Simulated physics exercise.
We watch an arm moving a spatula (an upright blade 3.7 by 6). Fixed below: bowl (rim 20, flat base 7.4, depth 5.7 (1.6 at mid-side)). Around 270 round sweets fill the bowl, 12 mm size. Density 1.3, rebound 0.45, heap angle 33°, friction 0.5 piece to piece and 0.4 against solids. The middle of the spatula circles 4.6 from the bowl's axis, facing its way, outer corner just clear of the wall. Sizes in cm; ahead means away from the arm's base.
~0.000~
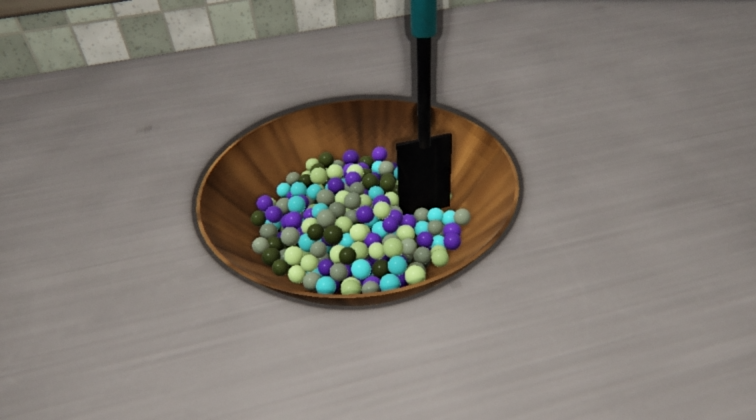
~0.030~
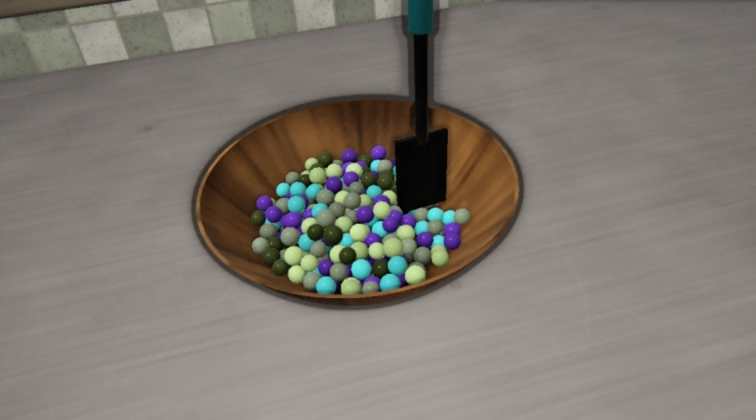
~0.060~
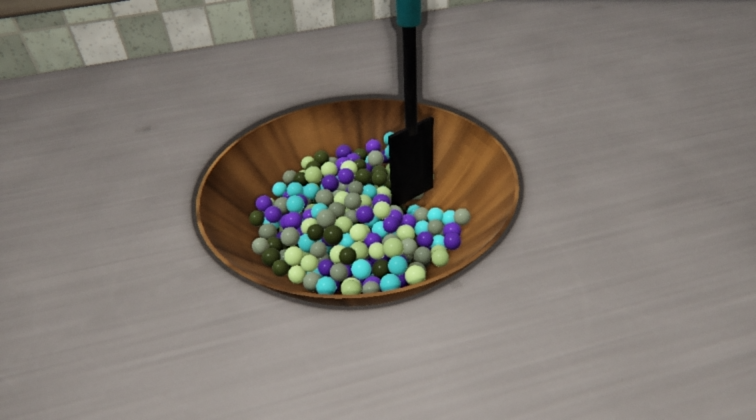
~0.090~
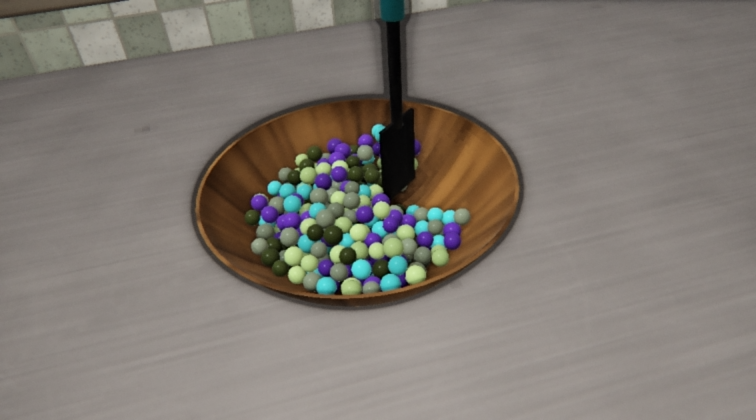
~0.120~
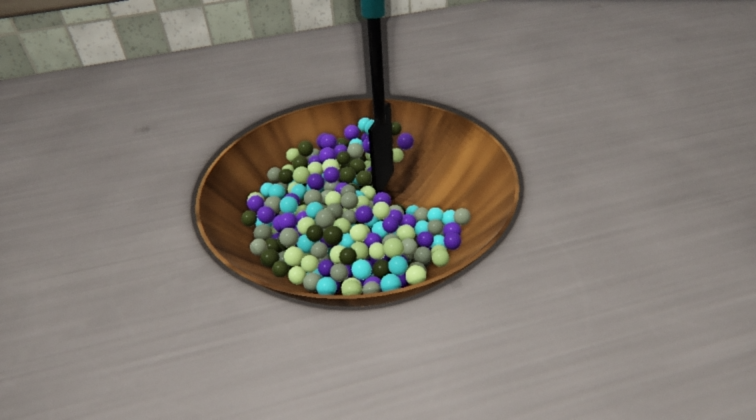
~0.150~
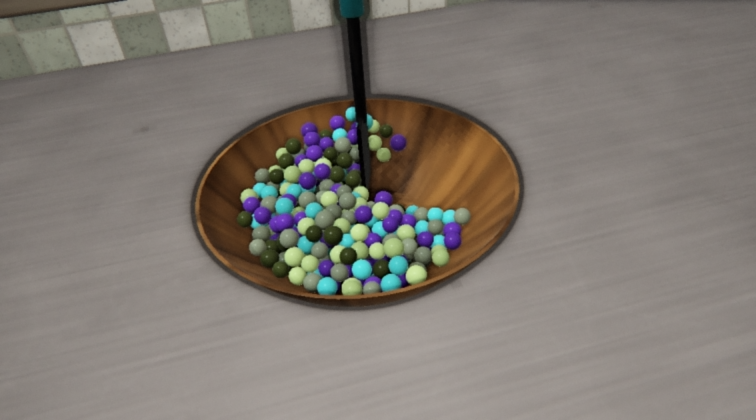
Black spatula with a teal handle sweeping leftward through small round multicoloured sweets in a wooden bowl, pushing some toward the back.
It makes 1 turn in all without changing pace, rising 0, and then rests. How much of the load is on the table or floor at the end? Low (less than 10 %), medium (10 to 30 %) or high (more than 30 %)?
Share on the table or floor: Low (less than 10 %).
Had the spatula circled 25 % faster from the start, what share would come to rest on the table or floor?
Then about 15 per cent.
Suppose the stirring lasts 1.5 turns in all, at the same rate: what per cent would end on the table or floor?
In that case some 5 per cent.
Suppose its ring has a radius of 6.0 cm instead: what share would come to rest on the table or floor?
Then about 10 per cent.
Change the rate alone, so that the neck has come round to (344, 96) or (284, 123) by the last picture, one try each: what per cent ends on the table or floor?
About 10 and 40 per cent.
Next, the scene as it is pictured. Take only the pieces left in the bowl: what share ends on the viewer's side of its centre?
About 40 per cent.
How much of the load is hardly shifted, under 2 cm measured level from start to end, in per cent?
About 10 per cent.
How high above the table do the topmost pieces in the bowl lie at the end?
About 6.0 cm.
After 0.36 s, 182° round, highest piece 8 above the table; 268 in the bowl, 1 in flight or on the tool.
After 0.56 s, 293° round, highest piece 7 above the table; 261 in the bowl, 8 on the table or floor.
After 0.87 s, 0° round, highest piece 6 above the table; 259 in the bowl, 10 on the table or floor.
After 1.57 s, 0° round, highest piece 6 above the table; 259 in the bowl, 10 on the table or floor.
In the end, 259 in the bowl, 10 on the table or floor. That is 4 % on the table or floor.
